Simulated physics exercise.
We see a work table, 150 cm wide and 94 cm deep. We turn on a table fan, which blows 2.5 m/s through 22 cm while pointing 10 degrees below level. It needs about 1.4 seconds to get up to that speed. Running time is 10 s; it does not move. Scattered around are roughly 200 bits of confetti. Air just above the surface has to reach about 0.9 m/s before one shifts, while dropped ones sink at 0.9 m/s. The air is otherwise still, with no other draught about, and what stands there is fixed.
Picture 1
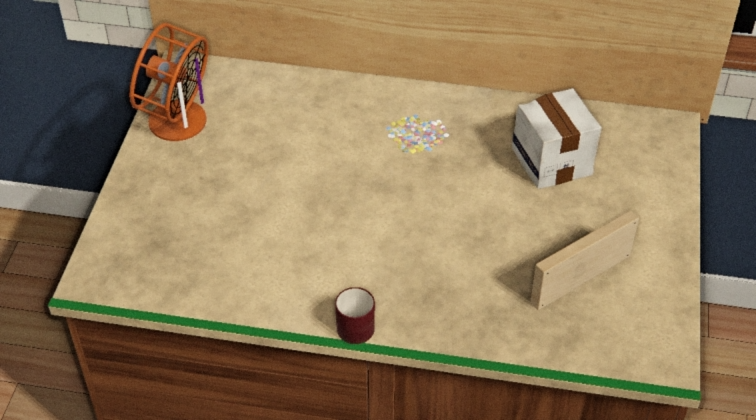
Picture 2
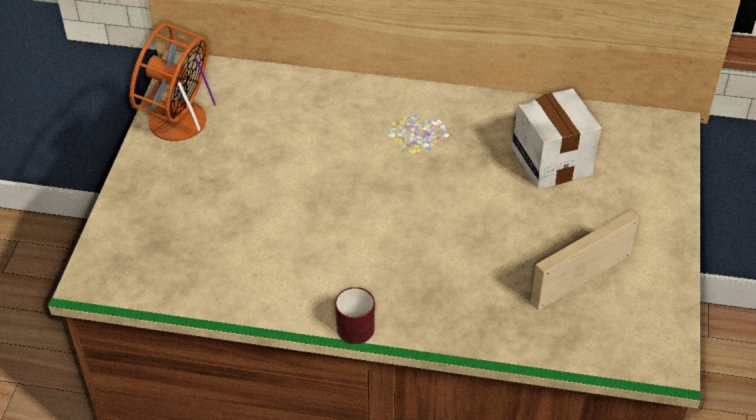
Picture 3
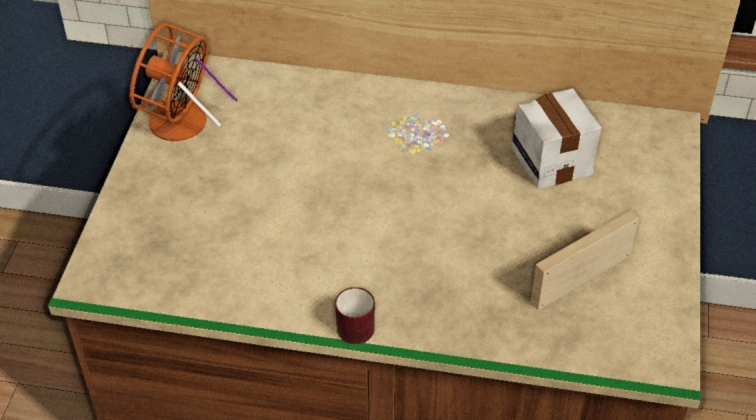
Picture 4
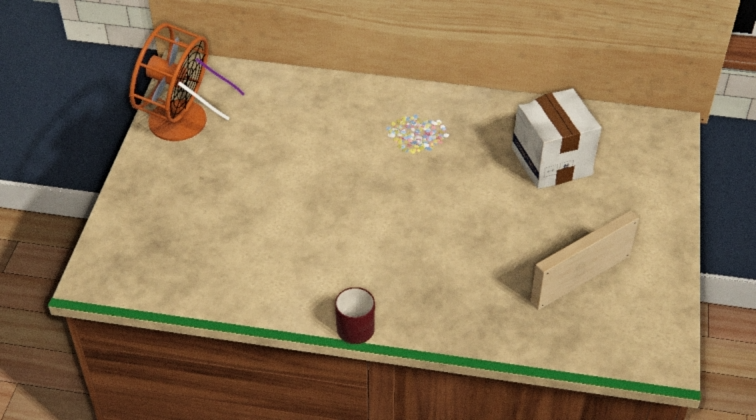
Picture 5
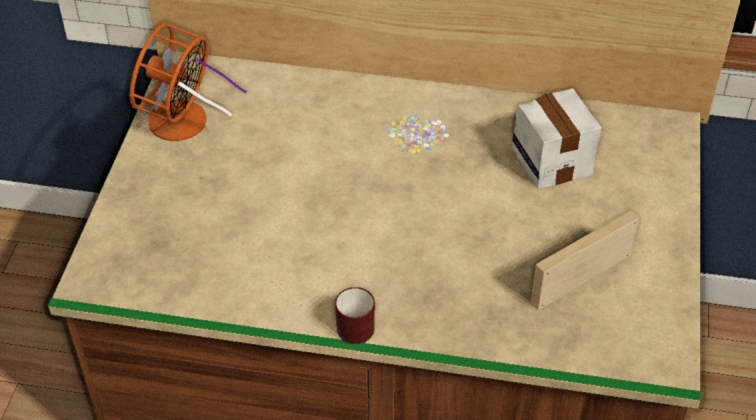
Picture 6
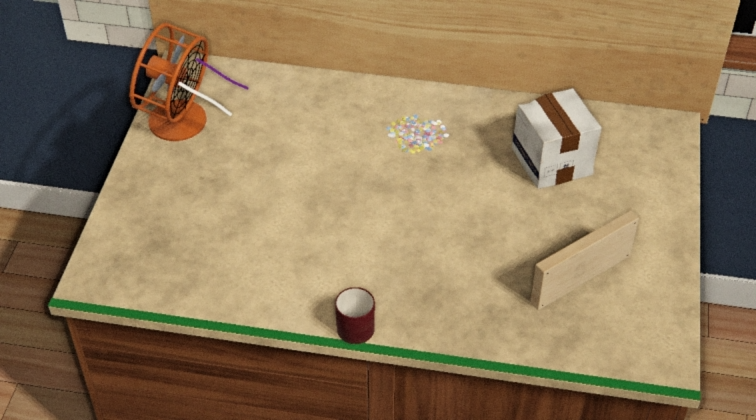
At first, an orange fan with a white and a purple streamer hanging from it stands at the back left of a work table, near scattered confetti, a box, a board and a dark red cup. The streamers lift and stretch out to the right, then waver slightly, while everything else stays in place.
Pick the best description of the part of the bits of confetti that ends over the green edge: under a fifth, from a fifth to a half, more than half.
Looking at the green edge, the share there is under one fifth.
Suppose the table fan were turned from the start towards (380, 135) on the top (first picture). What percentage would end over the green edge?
Share at the end: About 0 %.
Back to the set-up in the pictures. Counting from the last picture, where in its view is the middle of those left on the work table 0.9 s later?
Near (610, 104).
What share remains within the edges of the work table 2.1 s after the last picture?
About 5 per cent remain.
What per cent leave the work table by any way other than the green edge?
Roughly 100 %.
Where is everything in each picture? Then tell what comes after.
The middle of the bits of confetti is near (417, 134), none has stirred yet and the mouth of the table fan is at (170, 73), in the first picture.
The middle of the bits of confetti is near (417, 133), none has stirred yet and the green edge is centred on (364, 352), in the second picture.
The middle of the bits of confetti is near (417, 133), none has stirred yet, the top of a box is at (559, 114) and the top of a board is at (588, 240), in the third picture.
The middle of the bits of confetti is near (417, 133) and none has stirred yet, in the fourth picture.
The middle of the bits of confetti is near (417, 133) and none has stirred yet, in the fifth picture.
The middle of the bits of confetti is near (418, 133) and none has stirred yet, in the sixth picture.
Then, 0.9 s after the last picture, 100 % are on the move or not yet settled, 0 % are over the green edge; the middle of those still in play is near (610, 104).
Then, 2.1 s after the last picture, 10 % are on the move or not yet settled, 0 % are over the green edge.
Then, 4.4 s after the last picture, 2 % are on the move or not yet settled, 0 % are over the green edge.
Then, 8.9 s after the last picture, at the end, 0 % are over the green edge.
